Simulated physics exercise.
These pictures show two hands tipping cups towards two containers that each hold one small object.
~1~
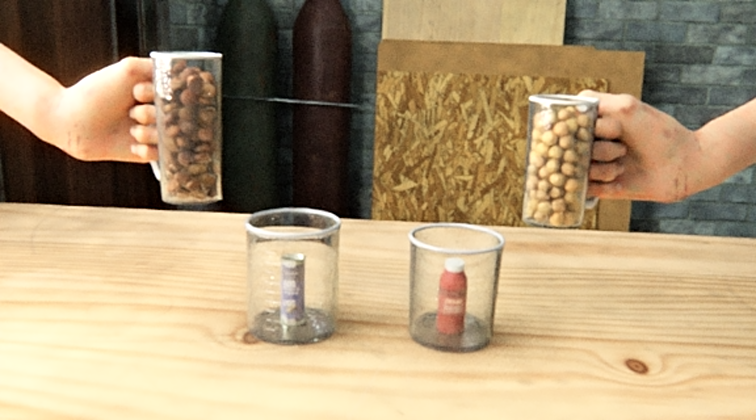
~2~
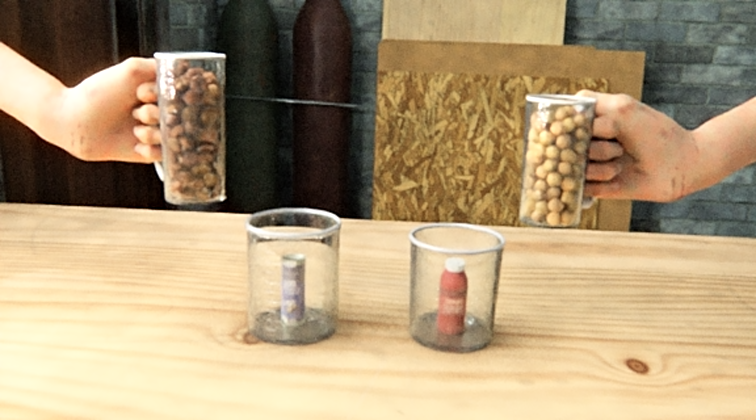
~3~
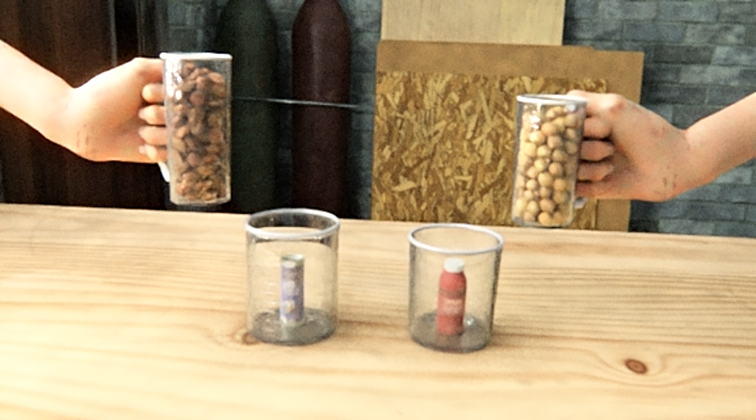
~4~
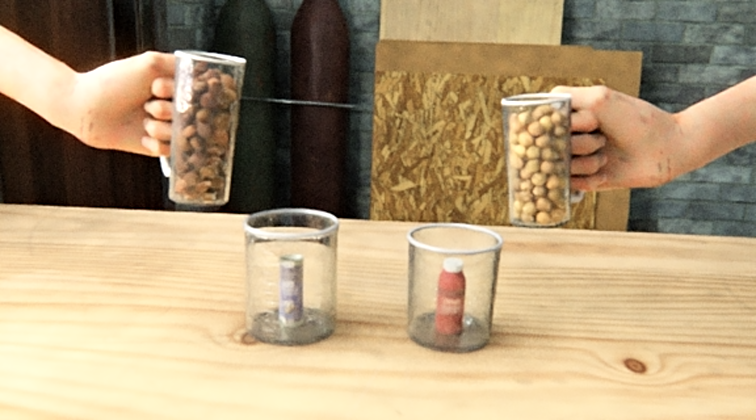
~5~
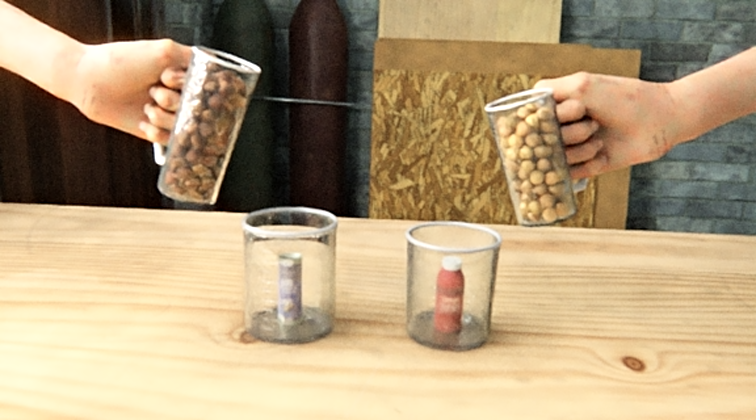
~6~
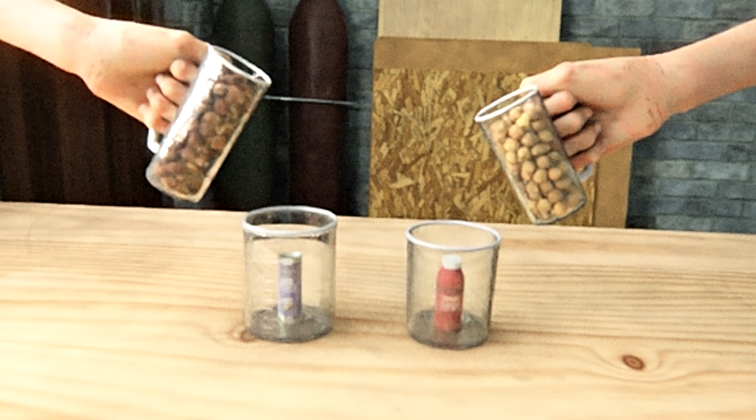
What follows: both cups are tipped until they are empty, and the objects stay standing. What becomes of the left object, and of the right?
In the end left thing: Tip stays above; right thing: Tip stays above.
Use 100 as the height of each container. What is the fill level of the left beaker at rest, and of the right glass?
Left: Roughly 55 %, right: 55 %.
Then, 0.30 s past the last view, left beaker empty, all of its cupful still in the cup; right glass empty, all of its cupful still in the cup.
Then, 0.68 s past the last view, left beaker nearly empty, nearly all of its cupful still in the cup; right glass nearly empty, nearly all of its cupful still in the cup.
Then, 1.09 s past the last view, left beaker nearly empty, about two thirds of its cupful still in the cup; right glass a quarter full, about a third of its cupful still in the cup.
Finally, left beaker half full (surface near (290, 267)), nothing beside it; right glass half full (surface near (451, 275)), nothing beside it; the left thing is still showing; the right thing is still showing.
